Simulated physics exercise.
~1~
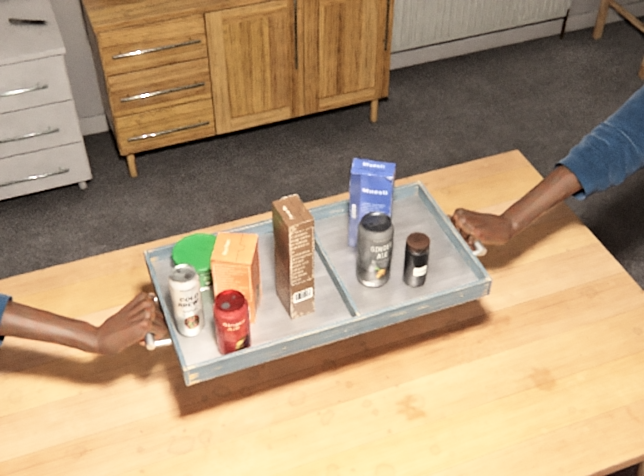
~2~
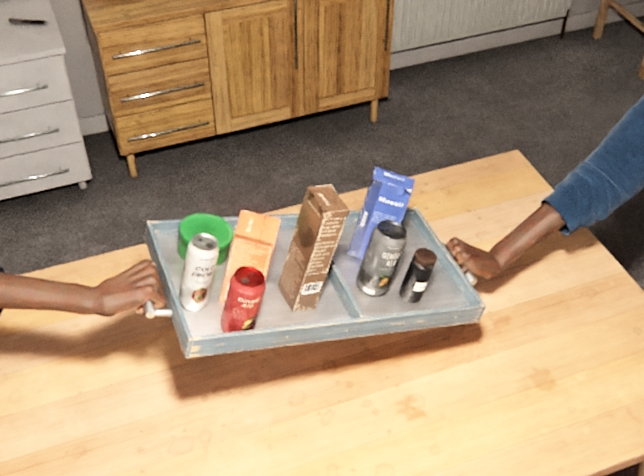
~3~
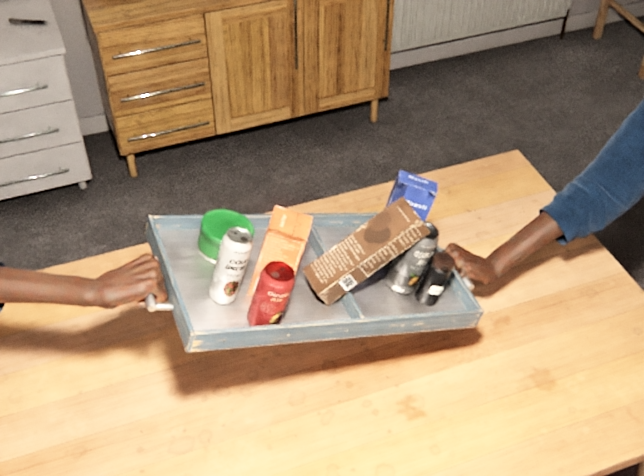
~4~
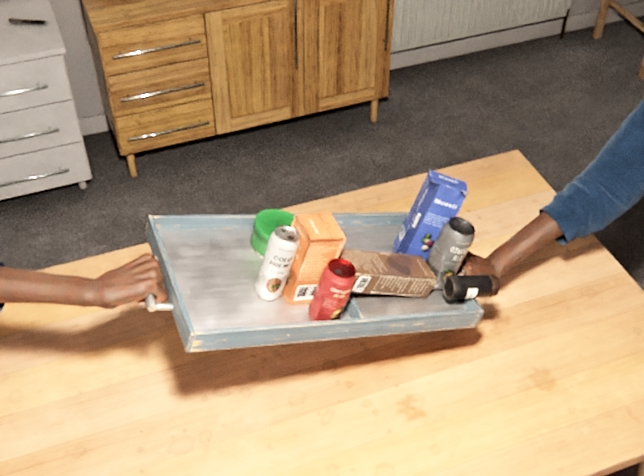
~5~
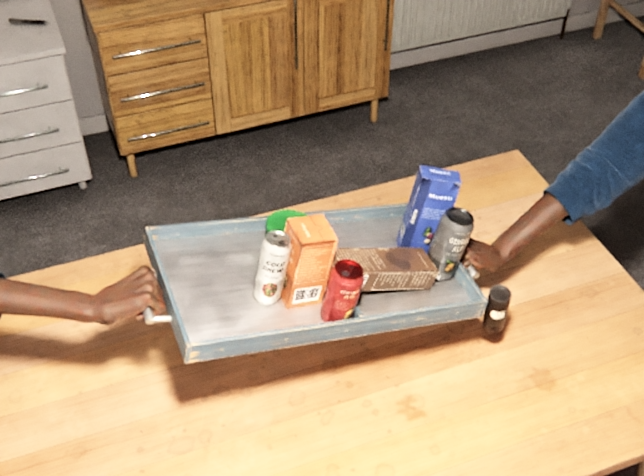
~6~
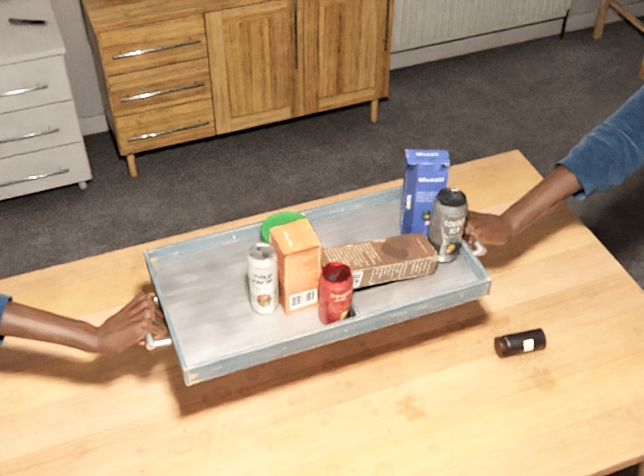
Above a wooden table, two hands tilt a tray rightward, toppling a carton, then level it.
